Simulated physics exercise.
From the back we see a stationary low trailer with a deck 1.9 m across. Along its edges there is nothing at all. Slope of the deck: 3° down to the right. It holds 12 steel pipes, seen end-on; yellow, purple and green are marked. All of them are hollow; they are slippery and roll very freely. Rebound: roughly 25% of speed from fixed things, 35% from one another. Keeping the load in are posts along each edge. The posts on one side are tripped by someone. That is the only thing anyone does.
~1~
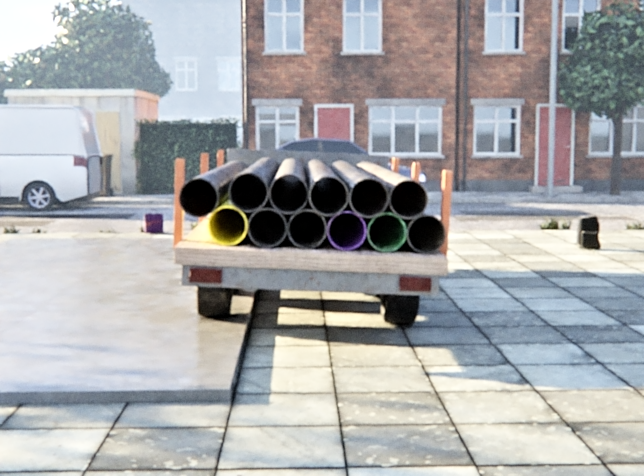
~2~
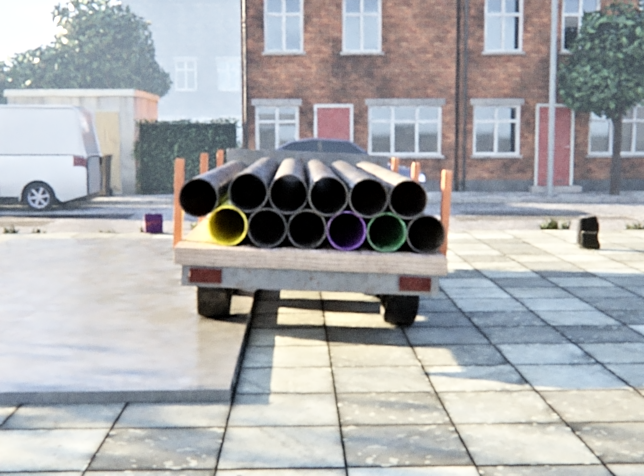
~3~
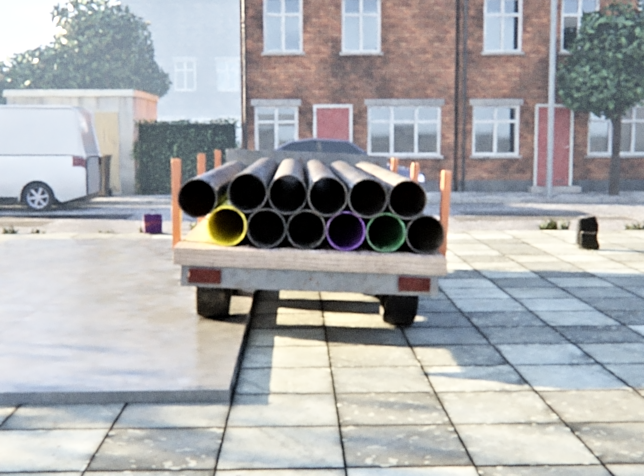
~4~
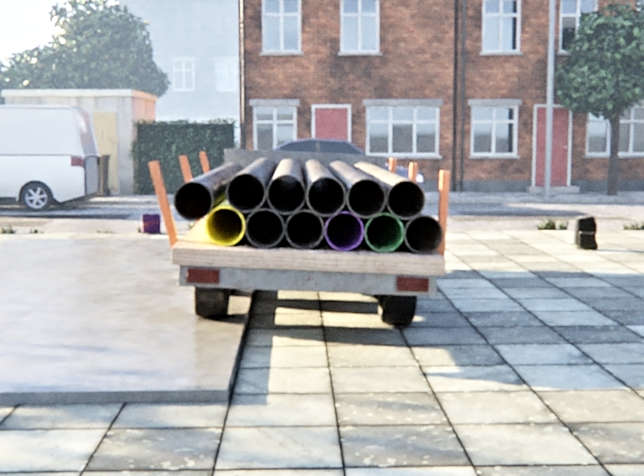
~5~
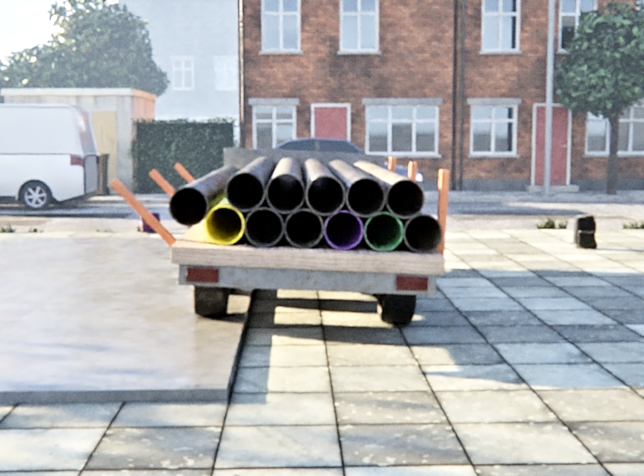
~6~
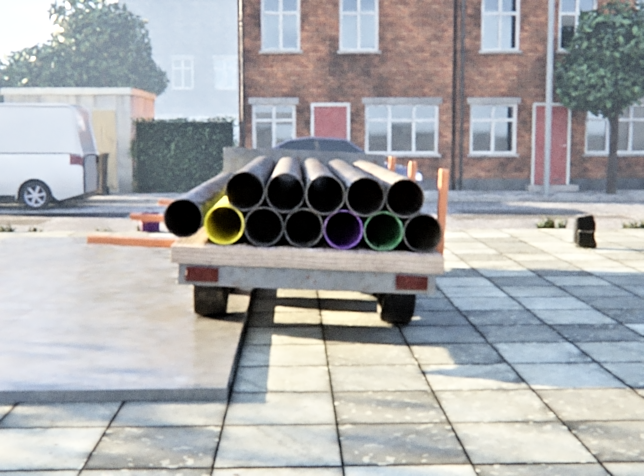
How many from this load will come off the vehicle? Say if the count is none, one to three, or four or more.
The count is one to three.
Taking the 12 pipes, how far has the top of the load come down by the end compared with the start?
0 cm.
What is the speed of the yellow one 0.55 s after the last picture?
It's going at around 0.0 m/s.
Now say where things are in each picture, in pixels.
Yellow at (227, 226), purple at (347, 231), green at (387, 233); sides still shut; the deck slopes 3° down to the right; 6 of the 12 make up the bottom layer, in the first frame.
Yellow at (227, 226), purple at (347, 231), green at (387, 233); sides still shut, in the second frame.
Yellow at (226, 227), purple at (346, 232), green at (386, 233); both sides upright, in the third frame.
Yellow at (225, 227), purple at (344, 232), green at (385, 233); left posts out by 15°, tip at (154, 167), in the fourth frame.
Yellow at (224, 226), purple at (344, 231), green at (384, 232); left posts out by 45°, tip at (118, 186), in the fifth frame.
Yellow at (224, 225), purple at (343, 230), green at (384, 232); left posts out by 90°, tip at (93, 240), in the sixth frame.
Then, 0.5 s after the last picture, yellow is on the deck, 35 cm from the left edge; purple is on the deck, 70 cm from the right edge; green is on the deck, 40 cm from the right edge; 1 gone from the deck.
At rest (3.1 s after the last picture), yellow is on the deck, 35 cm from the left edge; purple is on the deck, 70 cm from the right edge; green is on the deck, 40 cm from the right edge; 1 gone from the deck.
